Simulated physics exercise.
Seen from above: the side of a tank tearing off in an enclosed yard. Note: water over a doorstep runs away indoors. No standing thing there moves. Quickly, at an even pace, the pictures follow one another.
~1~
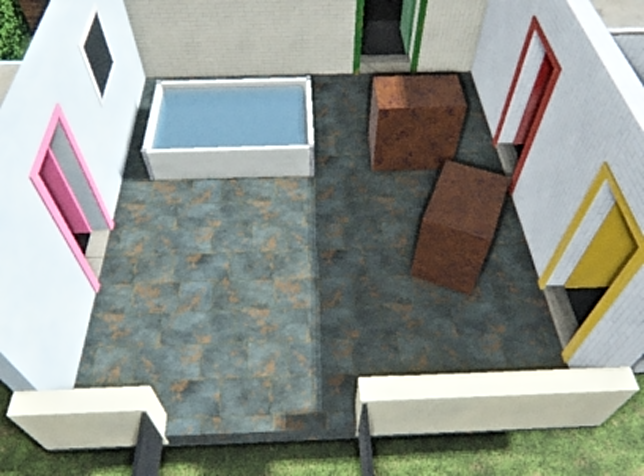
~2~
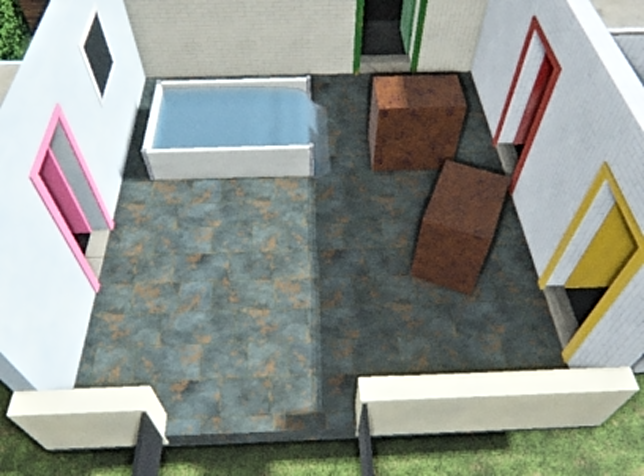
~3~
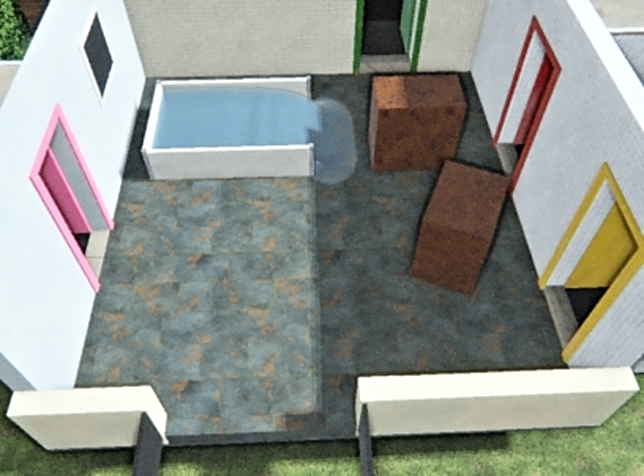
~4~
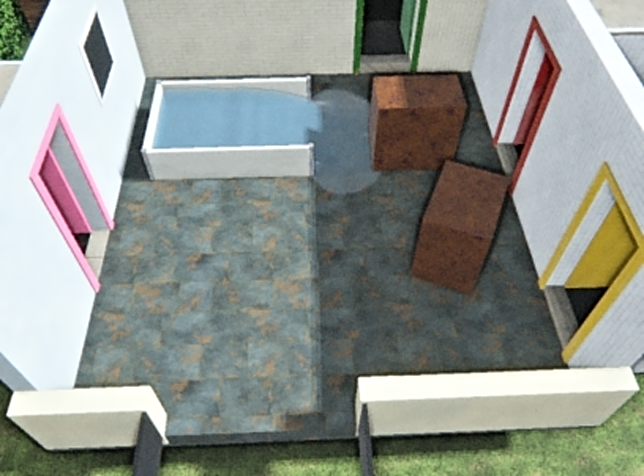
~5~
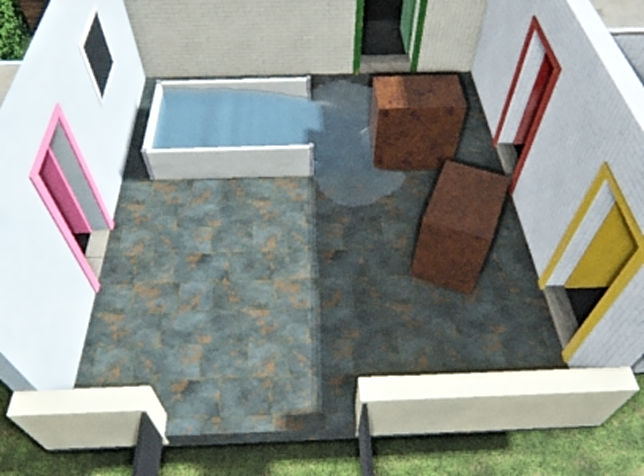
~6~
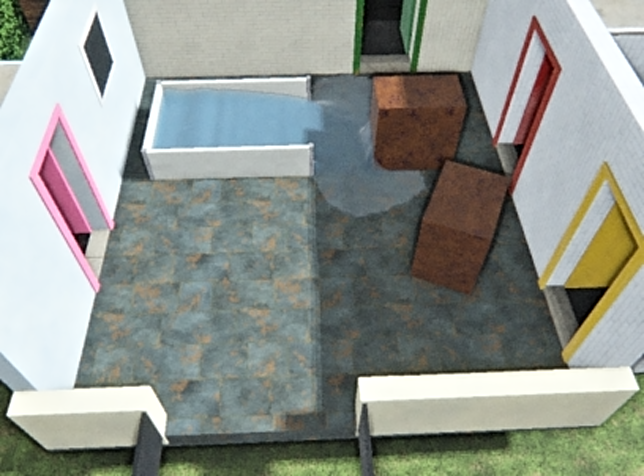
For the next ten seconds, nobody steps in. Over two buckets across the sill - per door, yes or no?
Green door no, red door no, pink door no, yellow door no.
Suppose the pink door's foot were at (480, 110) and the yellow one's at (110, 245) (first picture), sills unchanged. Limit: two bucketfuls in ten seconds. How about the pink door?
Note - pink door ends up higher.
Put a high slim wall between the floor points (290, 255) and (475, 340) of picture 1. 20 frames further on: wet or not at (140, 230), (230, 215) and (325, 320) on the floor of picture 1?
Taking the three spots in turn, they are unwetted, unwetted and unwetted.
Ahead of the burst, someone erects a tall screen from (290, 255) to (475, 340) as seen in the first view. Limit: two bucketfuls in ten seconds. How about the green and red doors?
Lab note: Green door doesn't reach it; red door doesn't reach it.
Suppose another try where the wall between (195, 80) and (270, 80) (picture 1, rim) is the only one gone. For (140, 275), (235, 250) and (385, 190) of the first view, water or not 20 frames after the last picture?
In turn: Wet, clear, clear.
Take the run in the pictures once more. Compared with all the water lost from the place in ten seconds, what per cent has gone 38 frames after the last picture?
Roughly 45 percent of it.
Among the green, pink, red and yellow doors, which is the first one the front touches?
That would be the green door.
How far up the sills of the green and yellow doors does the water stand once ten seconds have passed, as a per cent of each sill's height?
Depth ratios, approx.: 20 and 70 percent.
A moment on, water covers 20 % of the floor; the green door wet at the sill, nothing in, the red door not reached, the pink door not reached, the yellow door not reached.
Next, water covers 35 % of the floor; the green door wet at the sill, nothing in, the red door wet at the sill, nothing in, the pink door not reached, the yellow door not reached.
Then, water covers 50 % of the floor; the green door wet at the sill, nothing in, the red door wet at the sill, nothing in, the pink door not reached, the yellow door wet at the sill, nothing in.
Later, water covers 65 % of the floor; the green door wet at the sill, nothing in, the red door under two buckets in, the pink door not reached, the yellow door wet at the sill, nothing in.
In the end, water covers 85 % of the floor; the green door wet at the sill, nothing in, the red door under two buckets in, the pink door not reached, the yellow door under two buckets in.
